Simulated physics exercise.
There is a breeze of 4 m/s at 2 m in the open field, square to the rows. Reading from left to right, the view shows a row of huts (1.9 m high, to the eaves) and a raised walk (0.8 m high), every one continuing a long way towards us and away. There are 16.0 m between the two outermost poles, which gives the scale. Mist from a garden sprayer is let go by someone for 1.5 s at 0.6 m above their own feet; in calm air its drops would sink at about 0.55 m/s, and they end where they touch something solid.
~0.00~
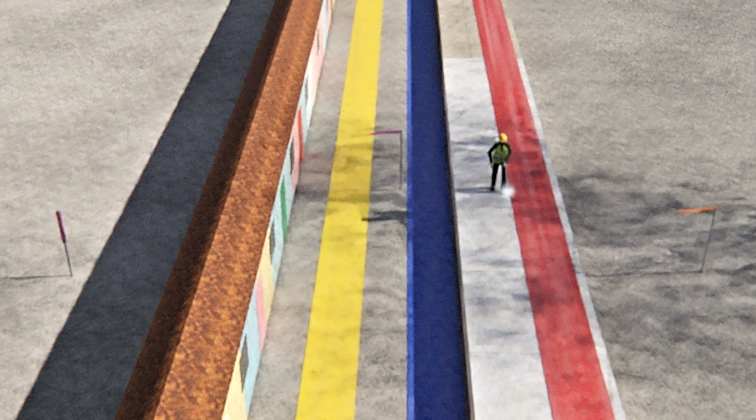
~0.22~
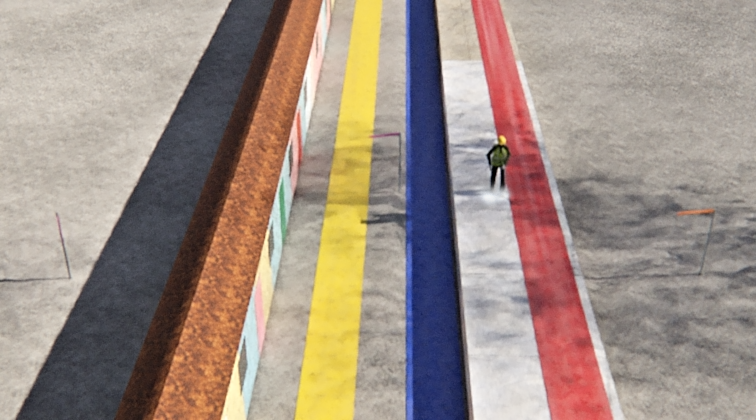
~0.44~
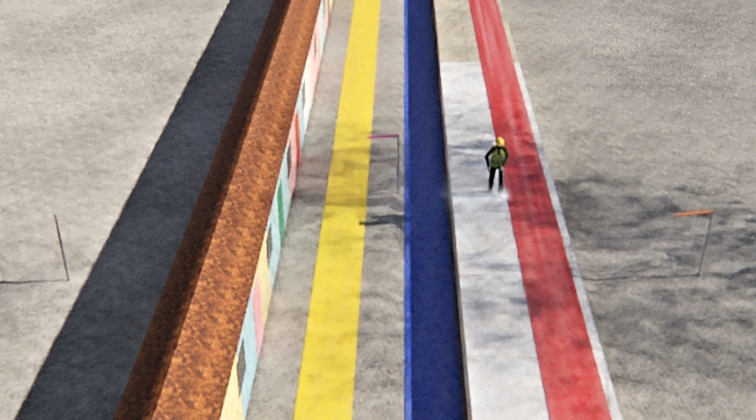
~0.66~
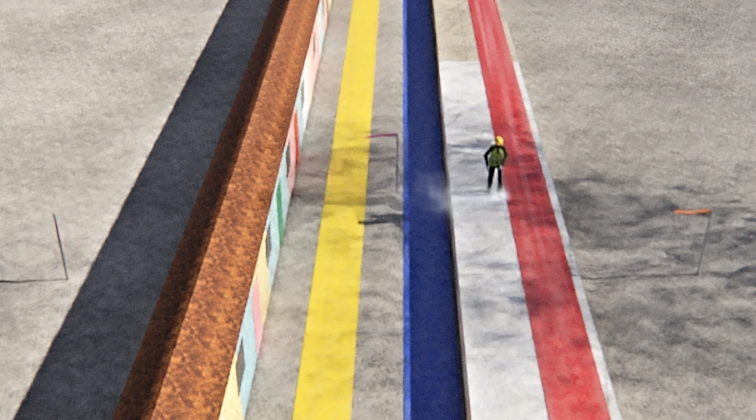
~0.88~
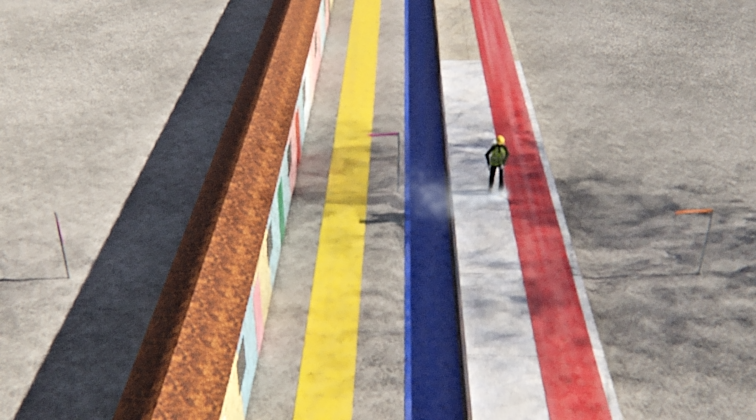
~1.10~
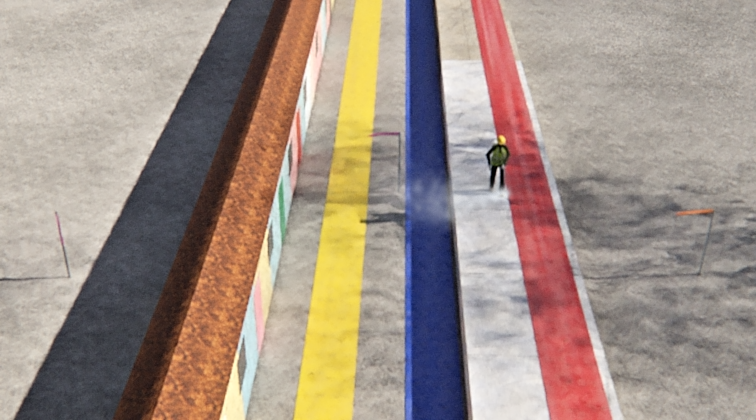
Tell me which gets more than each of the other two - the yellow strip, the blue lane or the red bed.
I would say the blue one gets the most.
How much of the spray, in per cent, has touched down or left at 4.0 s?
Estimate: Some 60 % no longer in the air.
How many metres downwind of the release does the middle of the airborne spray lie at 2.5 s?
The distance is close to 3.0 m.
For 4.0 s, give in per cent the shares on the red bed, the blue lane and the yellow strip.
I'd put it near 0 % on red, 25 % on blue and 4 % on yellow.
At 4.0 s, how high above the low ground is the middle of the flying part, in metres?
1.0 m.
After 2.5 s, 20 % is no longer flying here, and 6 % lies on the blue lane, 0 % on the yellow strip and 0 % on the red bed; the middle of what still flies is 0.9 m above the low ground, near (393, 208).
After 4.0 s, 61 % is no longer flying here, and 27 % lies on the blue lane, 4 % on the yellow strip and 0 % on the red bed; the middle of what still flies is 0.9 m above the low ground, near (321, 206).
After 8.0 s, 87 % is no longer flying here, and 31 % lies on the blue lane, 9 % on the yellow strip and 0 % on the red bed.
After 20.0 s, 100 % is no longer flying here, and 31 % lies on the blue lane, 10 % on the yellow strip and 0 % on the red bed.
After 45.0 s, 100 % is no longer flying here, and 31 % lies on the blue lane, 10 % on the yellow strip and 0 % on the red bed.
